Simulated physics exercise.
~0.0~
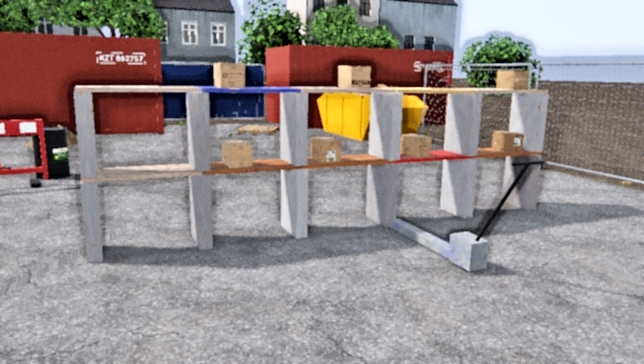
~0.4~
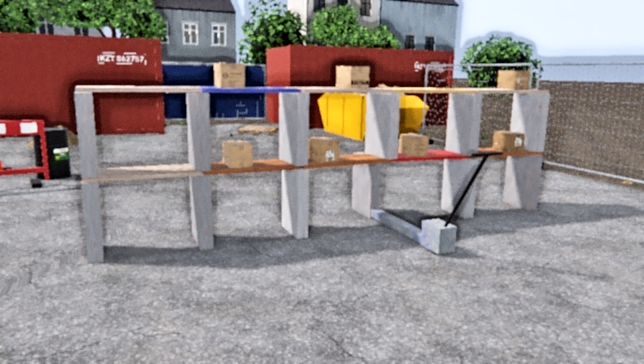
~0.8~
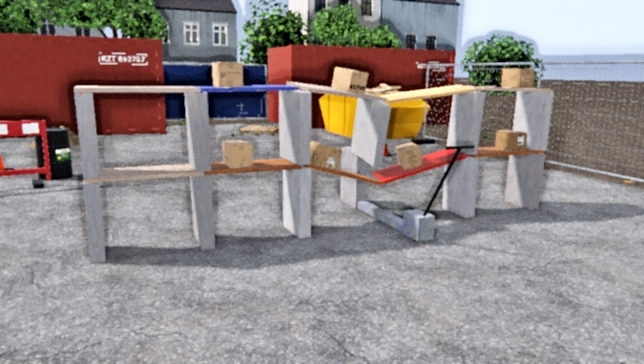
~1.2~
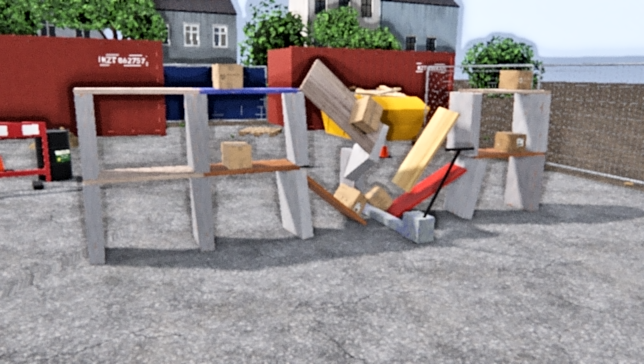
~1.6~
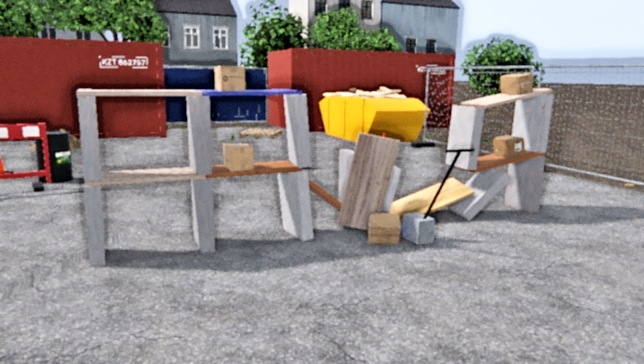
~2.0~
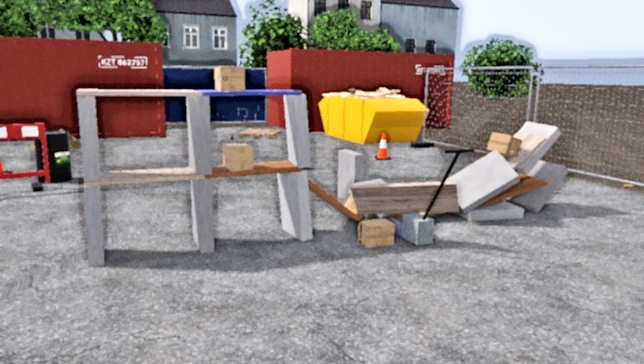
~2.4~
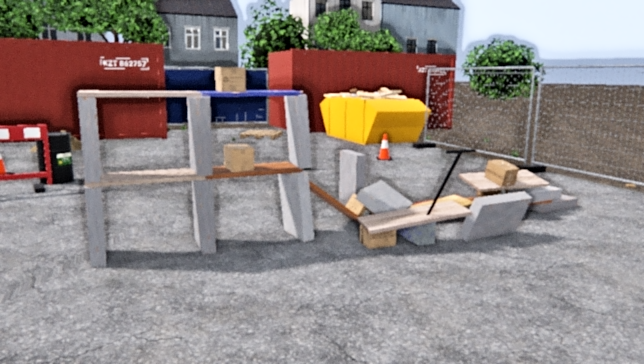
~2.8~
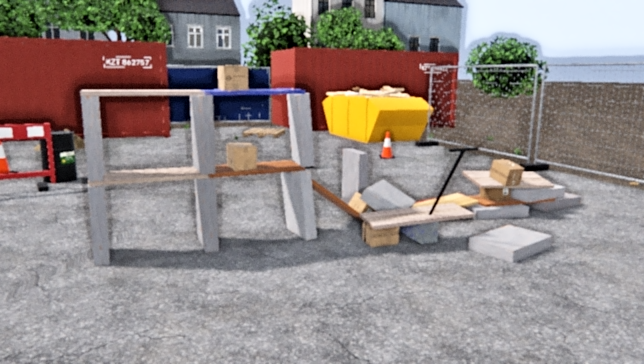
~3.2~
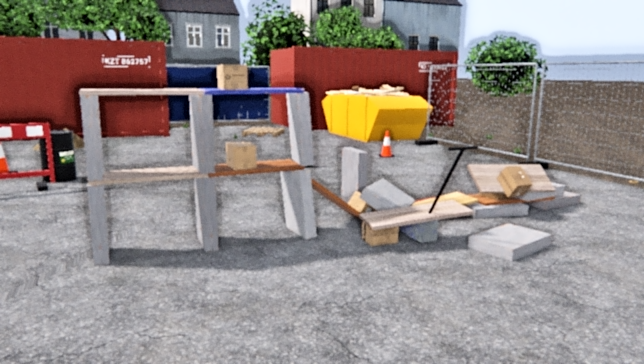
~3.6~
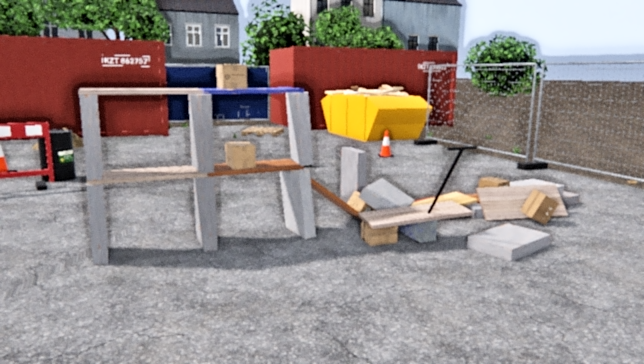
Jack sliding left into an upright of two-tier board shelving, the right side collapsing into a heap, the blue-board left side standing.
